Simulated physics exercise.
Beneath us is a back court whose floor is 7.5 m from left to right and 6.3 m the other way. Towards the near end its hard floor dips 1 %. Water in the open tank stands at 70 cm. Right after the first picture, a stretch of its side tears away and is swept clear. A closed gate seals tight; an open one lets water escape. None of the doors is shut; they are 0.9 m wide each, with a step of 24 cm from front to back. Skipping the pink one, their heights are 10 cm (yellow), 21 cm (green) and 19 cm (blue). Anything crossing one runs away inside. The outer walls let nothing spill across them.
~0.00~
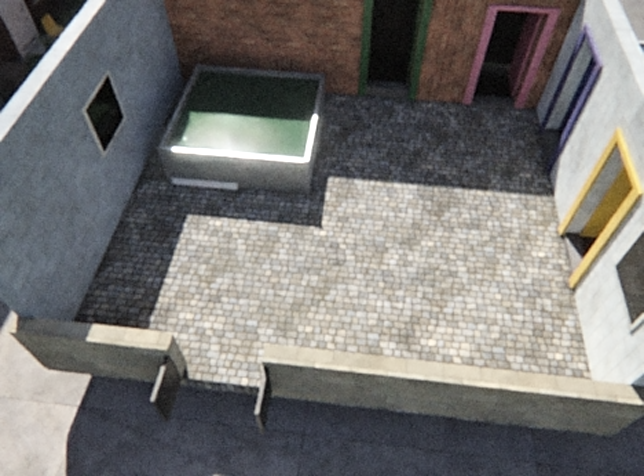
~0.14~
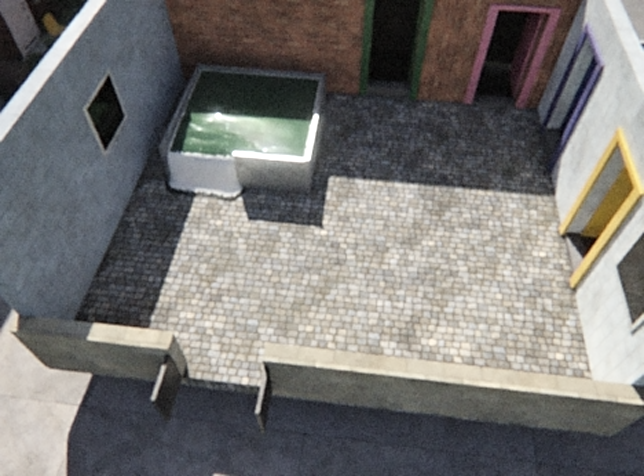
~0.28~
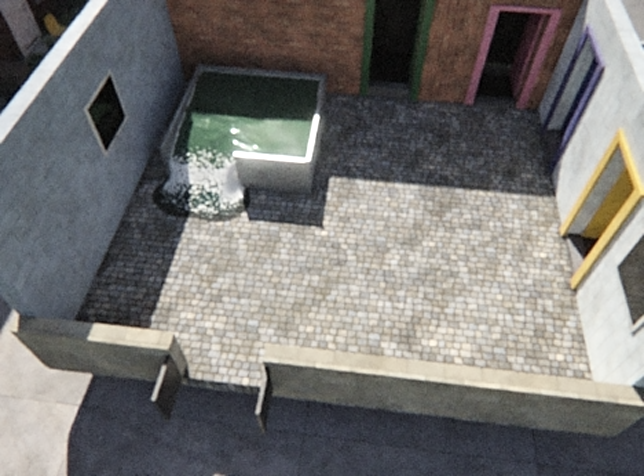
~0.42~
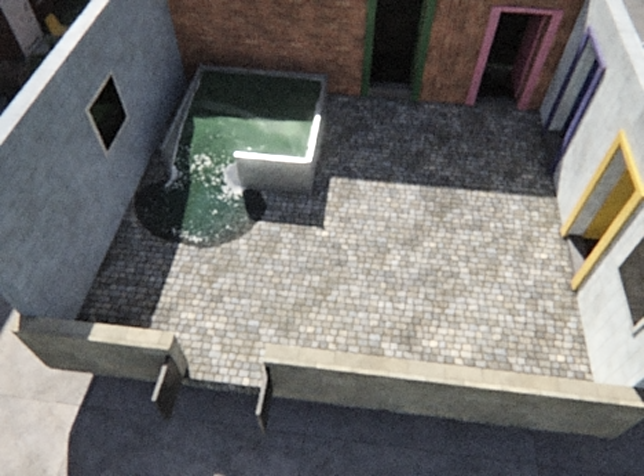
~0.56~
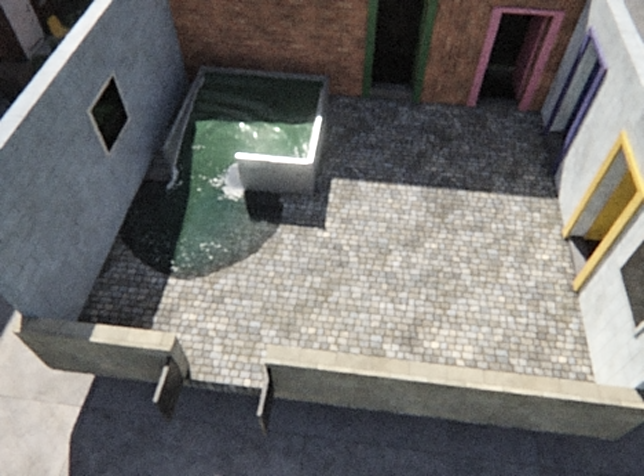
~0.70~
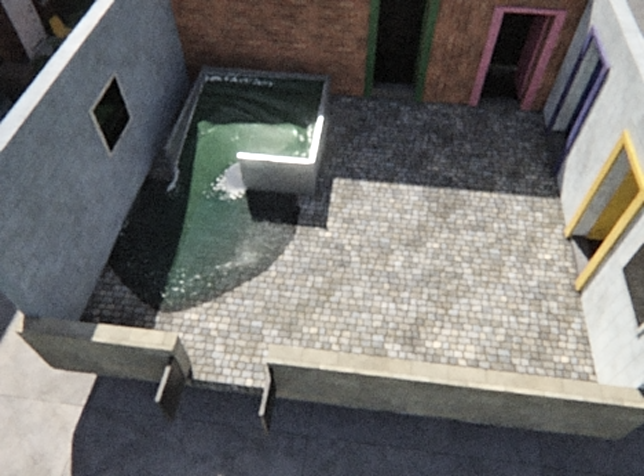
In this clip, a stone-walled open tank of green water stands in a paved courtyard; a stretch of its near side breaks away, and water pours through the gap, fanning across the paving along the left wall toward the viewer.
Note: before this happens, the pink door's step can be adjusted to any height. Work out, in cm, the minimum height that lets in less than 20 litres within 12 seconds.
I would say 7.5 cm.
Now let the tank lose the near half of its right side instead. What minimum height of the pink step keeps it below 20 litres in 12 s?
A minimum of about 15 cm.
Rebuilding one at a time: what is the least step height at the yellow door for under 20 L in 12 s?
Door yellow, min height approx. 8.5 cm.
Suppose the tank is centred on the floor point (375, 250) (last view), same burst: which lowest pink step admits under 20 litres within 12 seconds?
Minimum: Approx. 8.0 cm.
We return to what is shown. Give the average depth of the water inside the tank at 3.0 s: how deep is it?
About 35 cm.
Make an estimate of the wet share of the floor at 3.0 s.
Around 30 per cent of the floor.
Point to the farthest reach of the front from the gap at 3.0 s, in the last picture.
(473, 396).
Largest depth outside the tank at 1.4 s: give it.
It gets to close to 51 centimetres there.
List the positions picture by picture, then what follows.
The first frame shows the open tank at (248, 112) is whole and still, 70 cm deep; the pink door at (506, 63) is dry.
In the second frame, the gap is at (204, 170), the front 0.3 m out at (175, 191); the back of the open tank holds 70 cm.
In the third frame, water pours out at (205, 173) and has run 0.8 m, to (188, 213); about 12 cm deep outside, 70 cm at the back.
In the fourth frame, the front is at (189, 242), 1.4 m from the gap at (206, 174); 2.2 m2 of floor is wet, 70 cm left at the back.
In the fifth frame, water pours out at (208, 175) and has run 2.0 m, to (176, 273); about 6 cm deep outside, 70 cm at the back.
In the sixth frame, water pours out at (209, 175) and has run 2.6 m, to (159, 304); about 5 cm deep outside, 64 cm at the back; the pink door at (513, 64), 6.1 m from the gap, is still 5.0 m from the nearest water.
After 1.4 s water covers 25 % of the floor, deepest (51 cm) near (68, 346); it has not reached the pink door.
After 3.0 s water covers 30 % of the floor, deepest (42 cm) near (80, 348); it has not reached the pink door.
After 12.0 s water covers 95 % of the floor, deepest (12 cm) near (514, 401); 9 cm at the pink door, 61 litres in over its 5 cm step.
At the pink door as built, the water arrived by 7.1 s and peaked near 11 cm at 9.2 s.
With a step of 7 cm, 29 litres would have come in within the 12 s; with 8.5 cm, 13 litres. So under 20 litres takes about 7.5 cm.
